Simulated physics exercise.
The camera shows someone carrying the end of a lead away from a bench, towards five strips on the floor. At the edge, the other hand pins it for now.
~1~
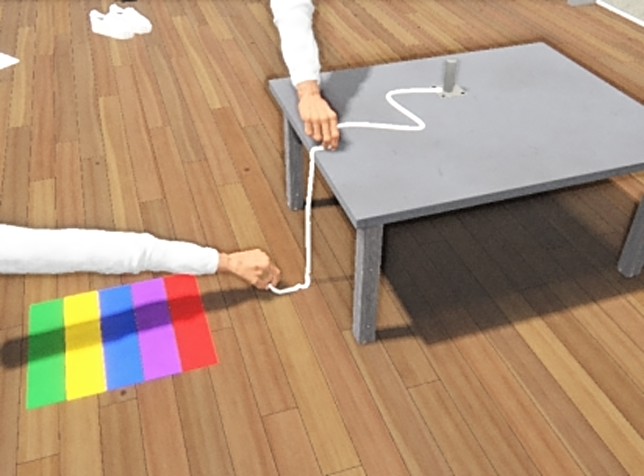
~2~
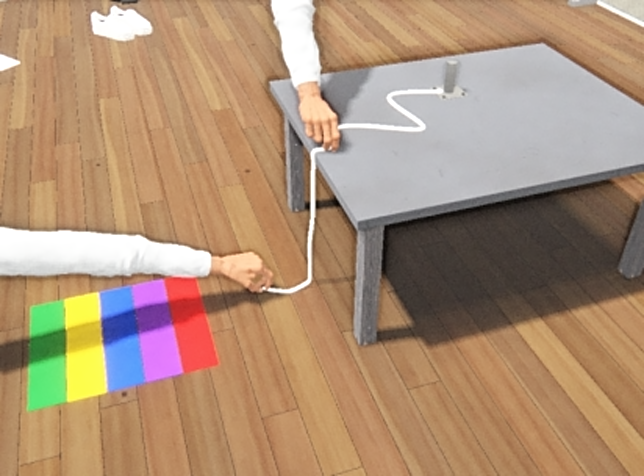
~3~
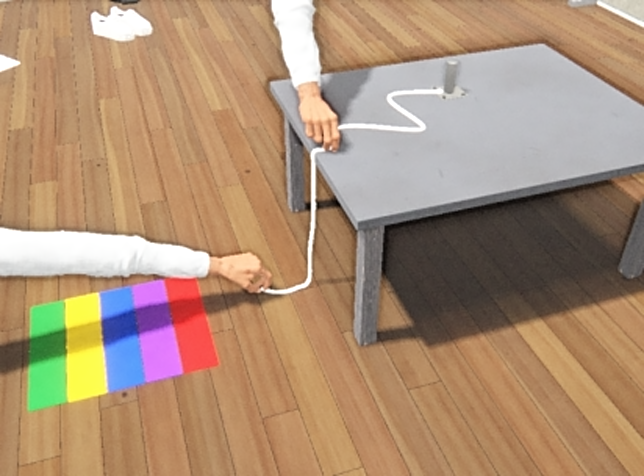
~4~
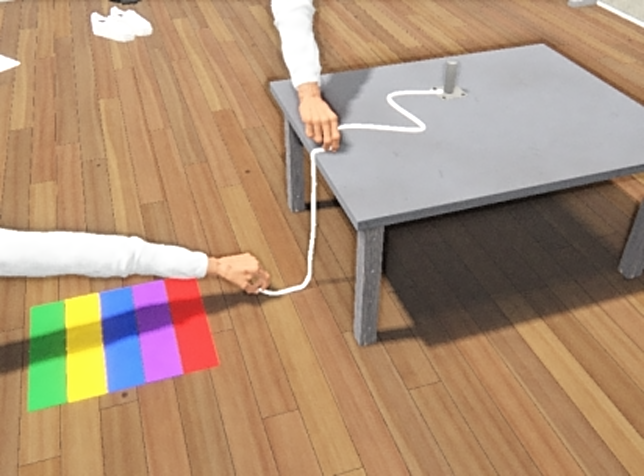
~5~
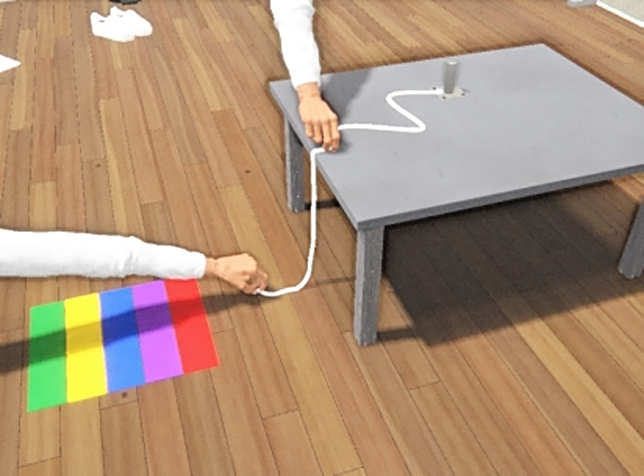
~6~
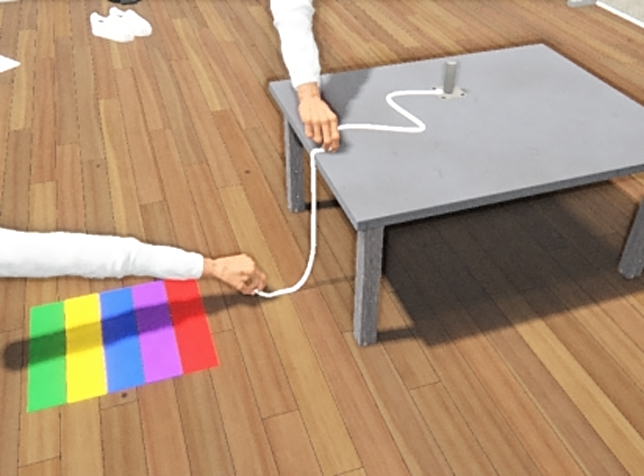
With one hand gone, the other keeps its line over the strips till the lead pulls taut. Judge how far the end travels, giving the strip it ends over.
It ends over the green strip.
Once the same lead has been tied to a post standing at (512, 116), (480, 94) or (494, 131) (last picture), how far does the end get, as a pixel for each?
Estimated pixels per try: (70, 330); (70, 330); (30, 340).
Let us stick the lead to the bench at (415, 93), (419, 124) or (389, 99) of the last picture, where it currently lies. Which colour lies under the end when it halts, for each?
Lab note - strips reached: Green; blue; green.
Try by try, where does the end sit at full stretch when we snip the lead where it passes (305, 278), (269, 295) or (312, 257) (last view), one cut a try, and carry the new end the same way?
In order, it comes to rest around (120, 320), (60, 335) and (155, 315).
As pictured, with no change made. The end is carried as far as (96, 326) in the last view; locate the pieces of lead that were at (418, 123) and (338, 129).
About (350, 125) for the first point; the other lies about (293, 185).
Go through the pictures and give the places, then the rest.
In the first frame, end (270, 285); red (196, 349); purple (160, 357); blue (123, 366); yellow (85, 375); green (46, 384).
In the second frame, end (263, 288); lead through (407, 93) (414, 119) (368, 126) (329, 149) (313, 210) (310, 269).
In the third frame, end (262, 289).
In the fourth frame, end (260, 289); lead through (407, 93) (414, 119) (368, 127) (329, 149) (313, 210) (310, 270).
In the fifth frame, end (258, 290).
In the sixth frame, end (256, 290); lead through (406, 93) (414, 119) (368, 127) (328, 149) (314, 210) (308, 271).
Soon after, end near (96, 326); over yellow.
Then, end near (59, 334); over green.
At full stretch, end near (37, 339); over green. The end stops over the green strip.
